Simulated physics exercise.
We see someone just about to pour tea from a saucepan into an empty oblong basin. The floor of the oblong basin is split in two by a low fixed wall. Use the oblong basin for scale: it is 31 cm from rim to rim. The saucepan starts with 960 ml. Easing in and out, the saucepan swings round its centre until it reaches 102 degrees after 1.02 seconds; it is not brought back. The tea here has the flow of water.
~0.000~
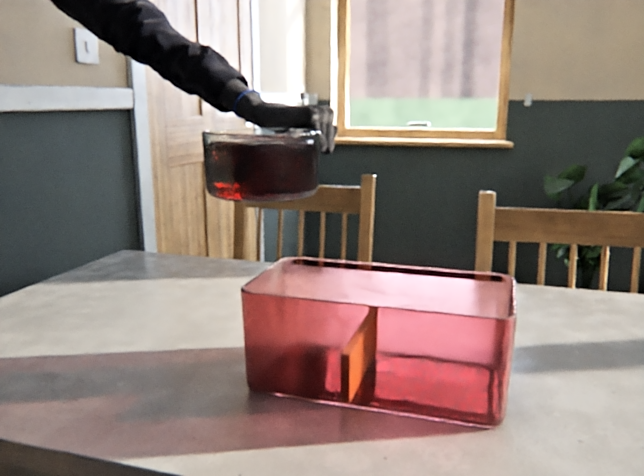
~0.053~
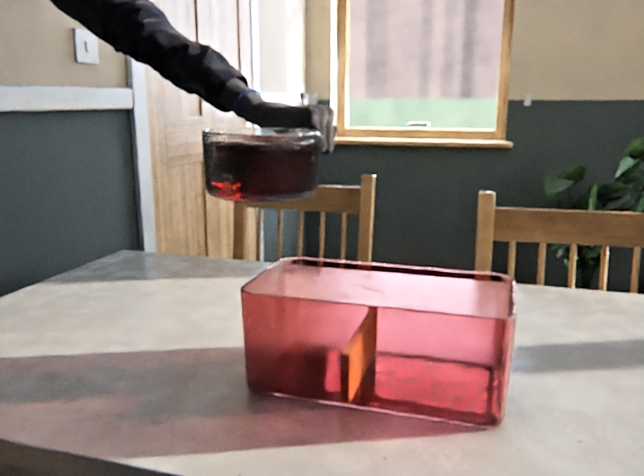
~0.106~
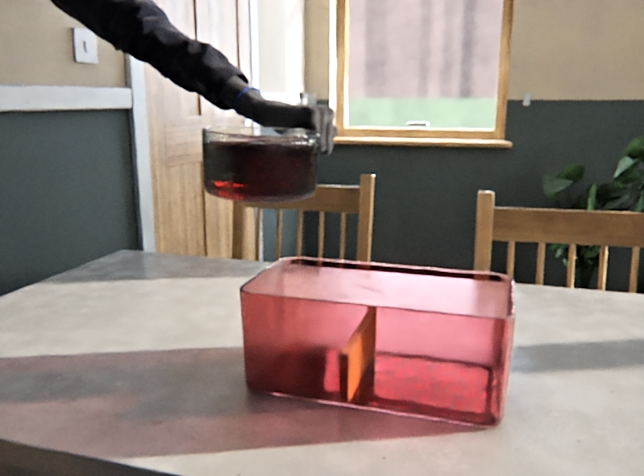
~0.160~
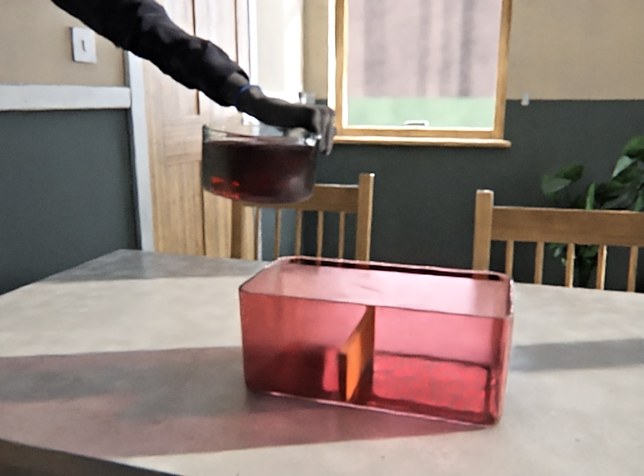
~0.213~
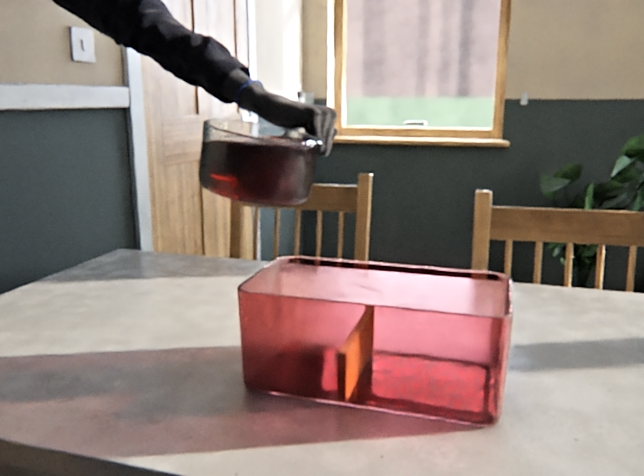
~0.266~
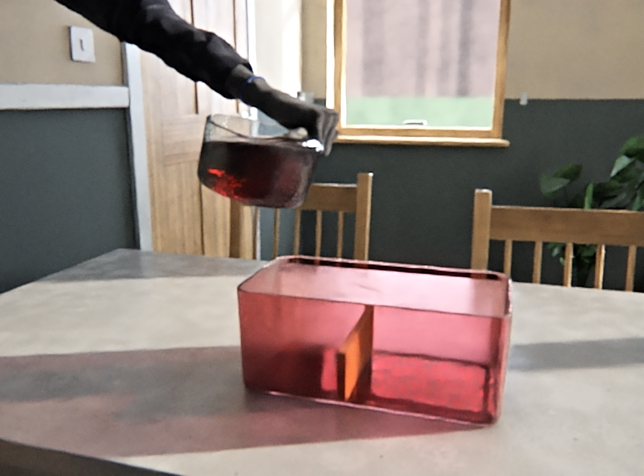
Dark-sleeved arm holding a clear pan of dark red tea above a pink oblong basin, slowly tilting it to the right.
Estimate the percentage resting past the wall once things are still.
I would say roughly 63 percent.
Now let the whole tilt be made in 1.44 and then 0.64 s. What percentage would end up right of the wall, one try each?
Try 1: Approx. 65 %; try 2: Approx. 50 %.
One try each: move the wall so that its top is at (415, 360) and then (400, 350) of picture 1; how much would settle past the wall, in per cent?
15 then 15 %.
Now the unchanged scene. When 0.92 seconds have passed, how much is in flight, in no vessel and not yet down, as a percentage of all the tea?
Close to 9 %.
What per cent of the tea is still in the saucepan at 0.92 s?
I reckon near 10 per cent still sits there.
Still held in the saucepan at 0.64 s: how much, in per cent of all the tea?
Around 50 percent.
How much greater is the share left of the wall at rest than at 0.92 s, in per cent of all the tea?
18 %.
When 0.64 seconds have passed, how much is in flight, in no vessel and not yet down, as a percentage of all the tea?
I'd say close to 34 per cent.
By 0.64 s the tilt is 71° and 50 per cent is still to pour, 2 is left of the wall and 14 right of it.
By 0.92 s the tilt is 100° and 10 per cent is still to pour, 18 is left of the wall and 63 right of it.
By 1.21 s the tilt is 102° and 1 per cent is still to pour, 34 is left of the wall and 63 right of it.
By 1.52 s the tilt is 102° and 0 per cent is still to pour, 36 is left of the wall and 63 right of it.
At rest 36 per cent lies left of the wall, 63 right of it and 1 outside.
